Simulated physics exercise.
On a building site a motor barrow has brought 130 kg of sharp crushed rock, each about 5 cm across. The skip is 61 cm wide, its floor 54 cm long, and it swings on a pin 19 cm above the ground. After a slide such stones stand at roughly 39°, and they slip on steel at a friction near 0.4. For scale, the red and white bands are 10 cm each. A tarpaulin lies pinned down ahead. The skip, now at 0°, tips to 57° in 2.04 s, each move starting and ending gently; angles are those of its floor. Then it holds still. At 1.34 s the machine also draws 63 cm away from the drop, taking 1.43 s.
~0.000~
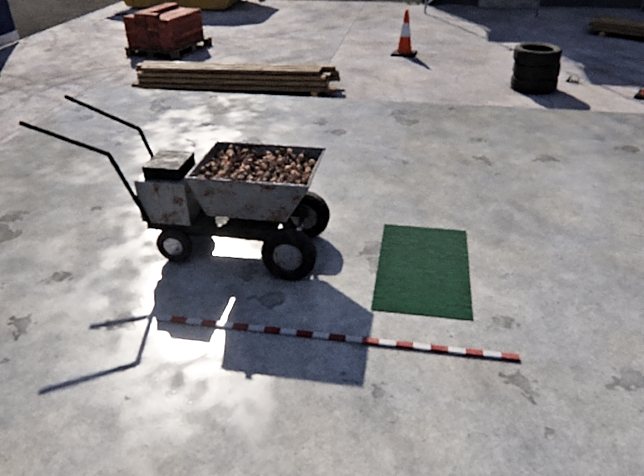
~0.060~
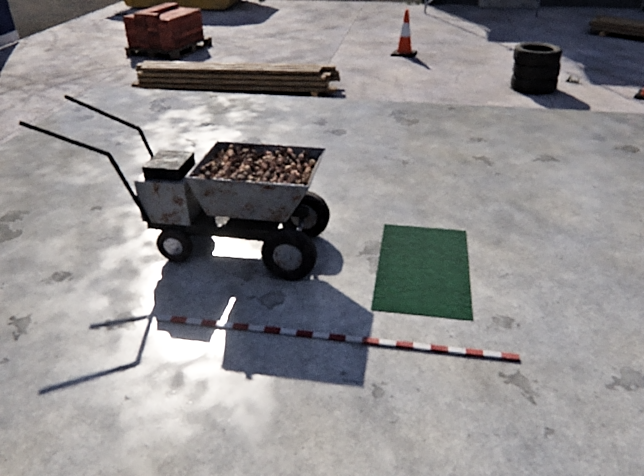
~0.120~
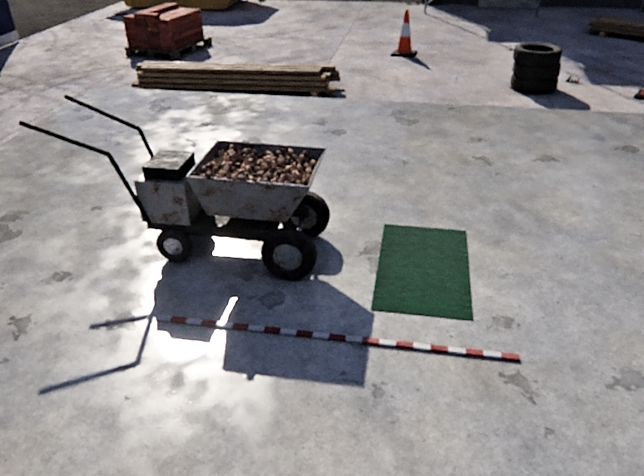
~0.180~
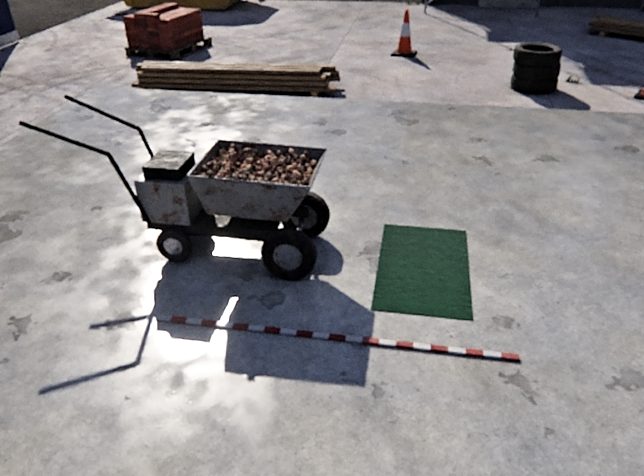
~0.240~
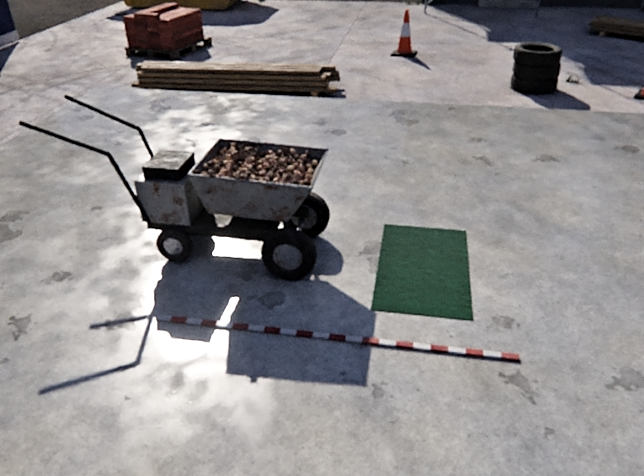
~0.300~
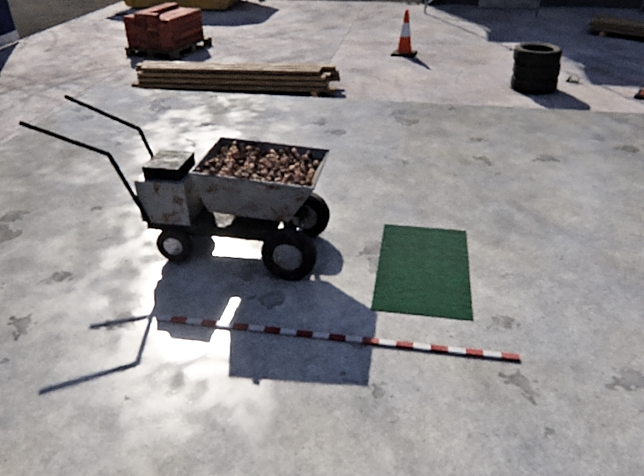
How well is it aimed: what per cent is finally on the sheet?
Roughly 0 per cent ends on the sheet.
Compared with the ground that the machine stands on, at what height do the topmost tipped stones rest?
Some 14 cm above that level.
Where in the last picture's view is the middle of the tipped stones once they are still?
Around (334, 258).
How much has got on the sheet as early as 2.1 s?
About 0 per cent by then.
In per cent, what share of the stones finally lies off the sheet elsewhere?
Near 0 in a hundred.
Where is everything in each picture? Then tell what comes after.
Lip at (309, 187), floor tilted 0°, highest stones at (265, 157), in the first frame.
Lip at (309, 187), floor tilted 0°, highest stones at (265, 157); the stones move at 0.0 m/s on average, in the second frame.
The skip is at 1°, its lip at (310, 188); the top of the load is at (258, 156); the stones move at 0.1 m/s on average, in the third frame.
Lip at (311, 188), floor tilted 1°, highest stones at (245, 156); the stones move at 0.1 m/s on average, in the fourth frame.
The skip is at 2°, its lip at (312, 188); the top of the load is at (241, 153); the stones move at 0.2 m/s on average, in the fifth frame.
The skip is at 3°, its lip at (314, 189); the top of the load is at (237, 151); the stones move at 0.2 m/s on average, in the sixth frame.
After 1.5 s the floor is at 48°; 100 % in the skip; the foremost stones are at (353, 211).
After 2.1 s the floor is at 57°; 90 % in the skip, 9 % short of the sheet; the foremost stones are at (377, 271).
After 3.2 s the floor is at 57°; 85 % in the skip, 14 % short of the sheet, 1 % on the sheet; the foremost stones are at (387, 262).
After 5.2 s the floor is at 57°; 85 % in the skip, 15 % short of the sheet, 1 % on the sheet; the foremost stones are at (387, 262).
